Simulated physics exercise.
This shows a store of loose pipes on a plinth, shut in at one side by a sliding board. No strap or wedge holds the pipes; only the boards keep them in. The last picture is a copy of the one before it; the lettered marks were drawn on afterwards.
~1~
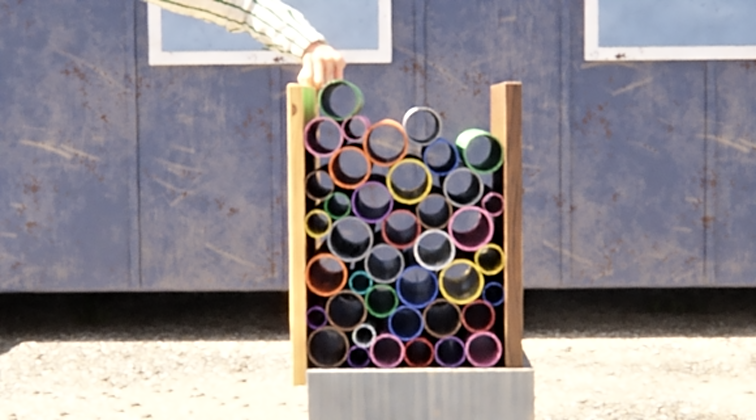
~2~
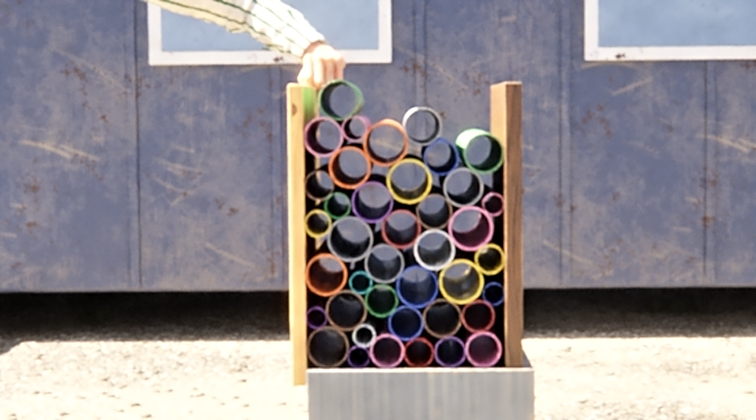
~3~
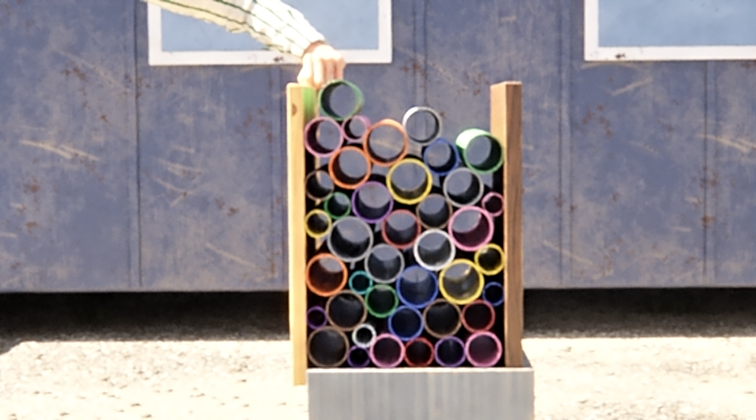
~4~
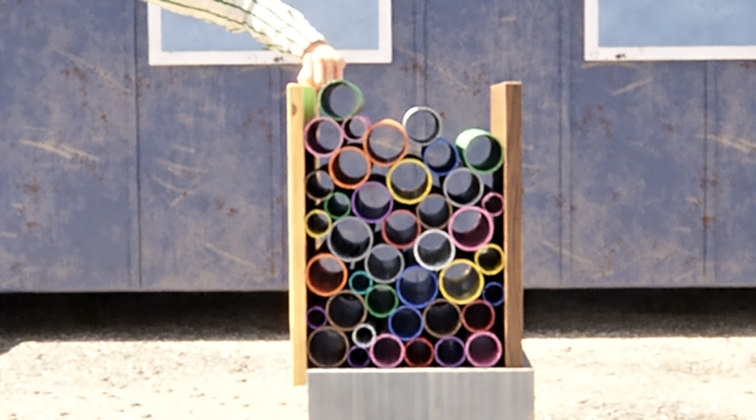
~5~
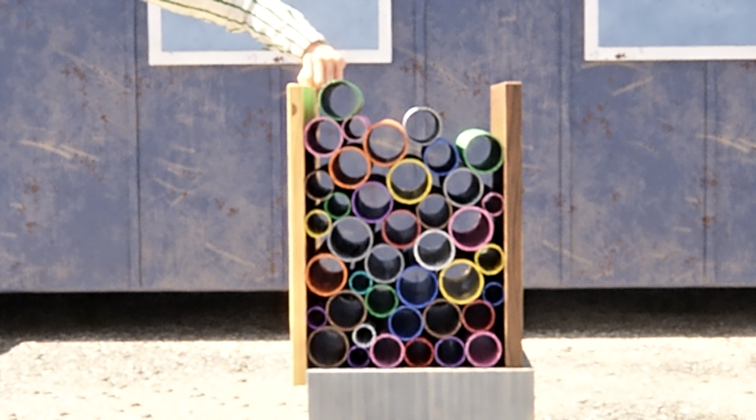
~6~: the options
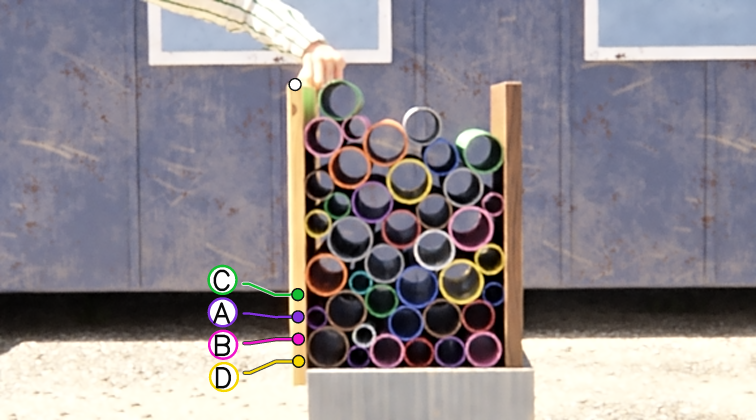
Nothing visibly moves as a hand in a striped sleeve stays at the top left of a stack of colourful, open-ended pipes, which rests between two upright wooden boards on a grey plinth before a blue wall.
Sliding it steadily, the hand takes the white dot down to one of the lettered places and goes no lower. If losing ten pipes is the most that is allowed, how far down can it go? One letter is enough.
C is the limit.
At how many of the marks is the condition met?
One of the four.
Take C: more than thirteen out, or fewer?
It loses fewer than thirteen.
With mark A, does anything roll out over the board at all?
Yes.
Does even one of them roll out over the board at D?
At D: Yes.
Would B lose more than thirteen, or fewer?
More than thirteen.
On the marked copy, A at (298, 317); B at (298, 339); C at (298, 295); D at (299, 361); the white dot at (295, 84).
Taking C. A third of the way, top of the board (304, 169).
Two thirds of the way, top of the board (305, 260).
When it is over, top of the board (306, 294), nine out over the board.
As for the rest, A more than ten out over the board; B more than ten out over the board; D more than ten out over the board.
